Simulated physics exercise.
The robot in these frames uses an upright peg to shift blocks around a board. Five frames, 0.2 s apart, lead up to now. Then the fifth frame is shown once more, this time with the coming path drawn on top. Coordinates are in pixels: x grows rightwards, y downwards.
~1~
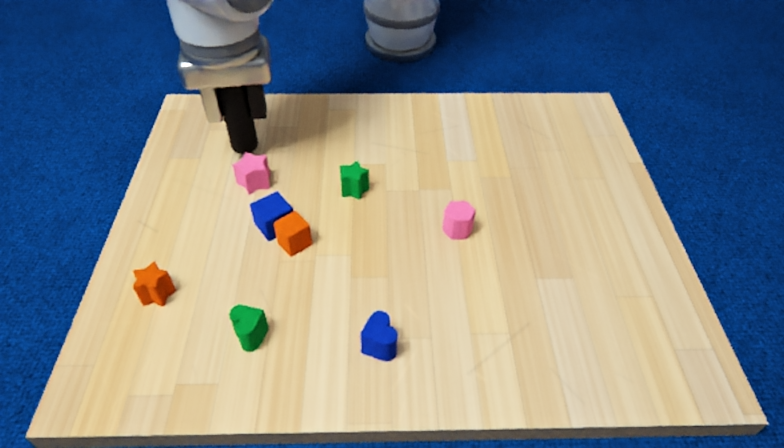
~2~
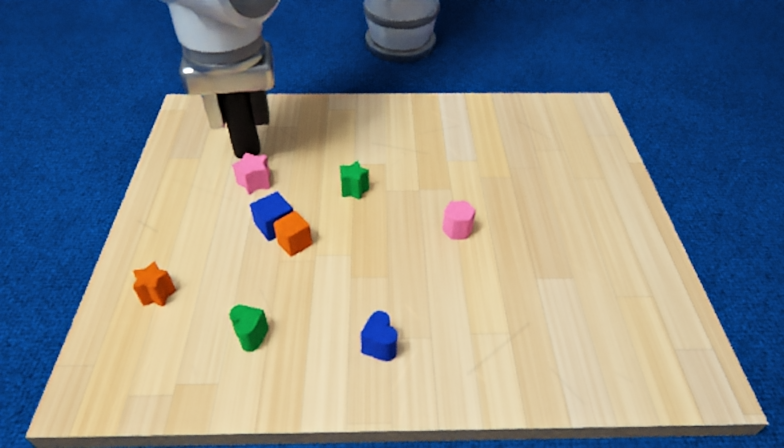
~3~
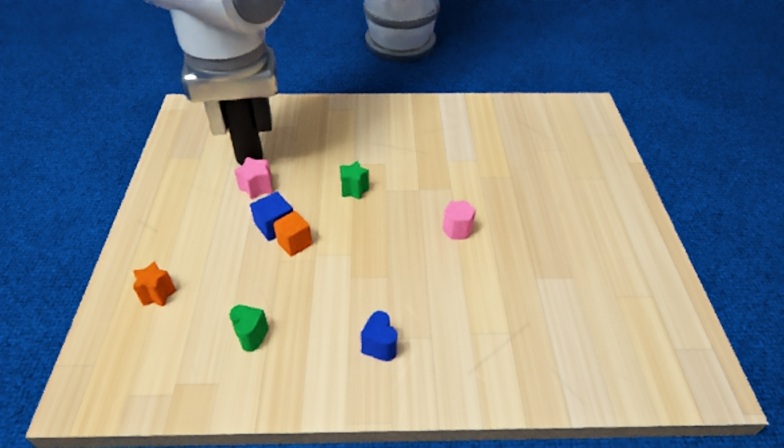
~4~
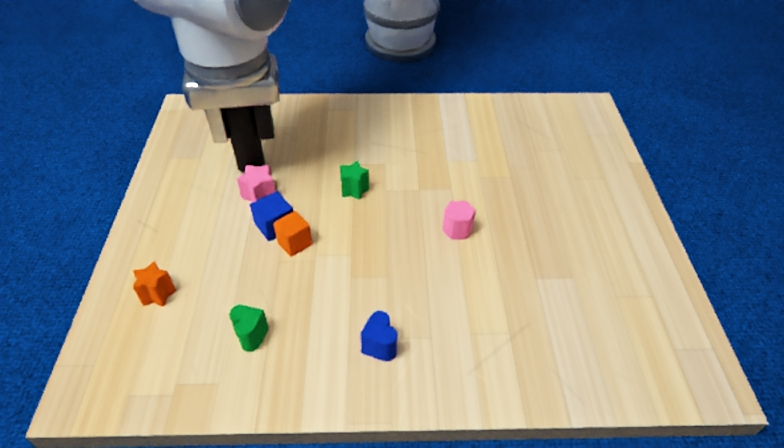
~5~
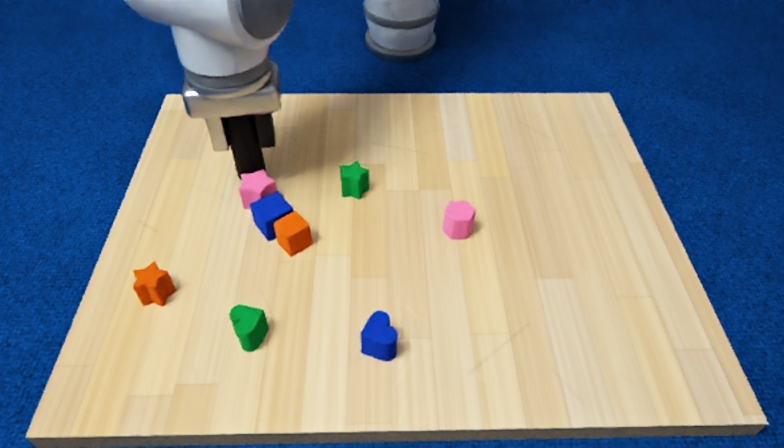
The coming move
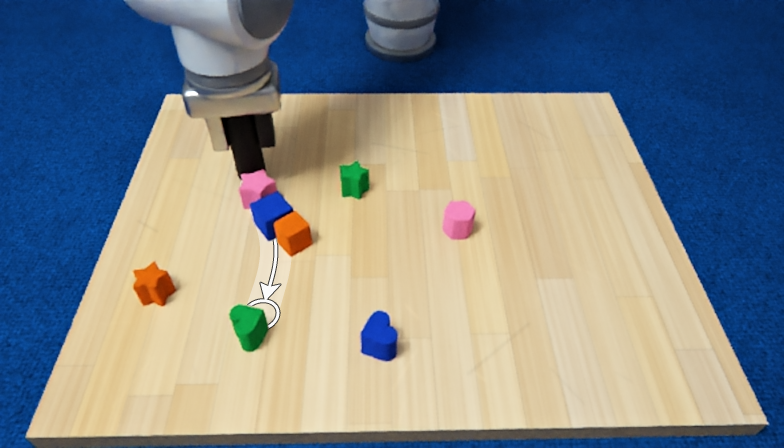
At the start, a robot's dark peg stands just behind a pink star-shaped block on a wooden board scattered with colourful blocks. The peg moves slightly toward the viewer and nudges the pink star a short way forward, closing the gap to the blue block beside the orange one, while the other blocks stay still.
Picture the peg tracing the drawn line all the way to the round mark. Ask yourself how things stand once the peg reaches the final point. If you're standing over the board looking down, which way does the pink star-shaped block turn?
Counterclockwise rotation.
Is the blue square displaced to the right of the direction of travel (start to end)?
No.
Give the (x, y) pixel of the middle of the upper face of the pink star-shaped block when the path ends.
My estimate: (275, 316).
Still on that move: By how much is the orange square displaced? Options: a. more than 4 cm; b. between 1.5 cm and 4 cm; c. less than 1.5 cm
Letter a.
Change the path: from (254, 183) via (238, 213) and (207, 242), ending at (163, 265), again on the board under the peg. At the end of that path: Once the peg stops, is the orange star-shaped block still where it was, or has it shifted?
Stays where it is.
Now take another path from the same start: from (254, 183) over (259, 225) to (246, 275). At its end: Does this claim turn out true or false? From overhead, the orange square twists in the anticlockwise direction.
That is true.
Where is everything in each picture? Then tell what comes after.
The first picture shows peg's lower end at (245, 147); green heart block at (245, 317); pink star-shaped block at (251, 163); blue square at (271, 205); orange square at (291, 223).
The second picture shows peg at (248, 152); blocks still.
The third picture shows peg at (250, 159); pink star-shaped block at (253, 167).
The fourth picture shows peg at (251, 166); pink star-shaped block at (256, 174).
The fifth picture shows peg at (252, 175); green heart block at (245, 317); pink star-shaped block at (256, 181); blue square at (271, 205); orange square at (291, 223).
Drawn move, from (254, 183) via (275, 240), ending at (261, 315).
The first path, step by step. One third of the way, peg at (268, 211); pink star-shaped block at (267, 221); blue square at (283, 242), turned 15° anticlockwise; orange square at (315, 249), turned 15° anticlockwise.
Two thirds of the way, peg at (273, 255); pink star-shaped block at (274, 267); blue square at (293, 291), turned 15° anticlockwise; orange square at (331, 266), turned 55° anticlockwise.
At the end, peg at (259, 307); green heart block at (241, 329), turned 40° clockwise; pink star-shaped block at (275, 316), turned 20° anticlockwise; blue square at (311, 327), turned 45° anticlockwise; orange square at (331, 266), turned 55° anticlockwise.
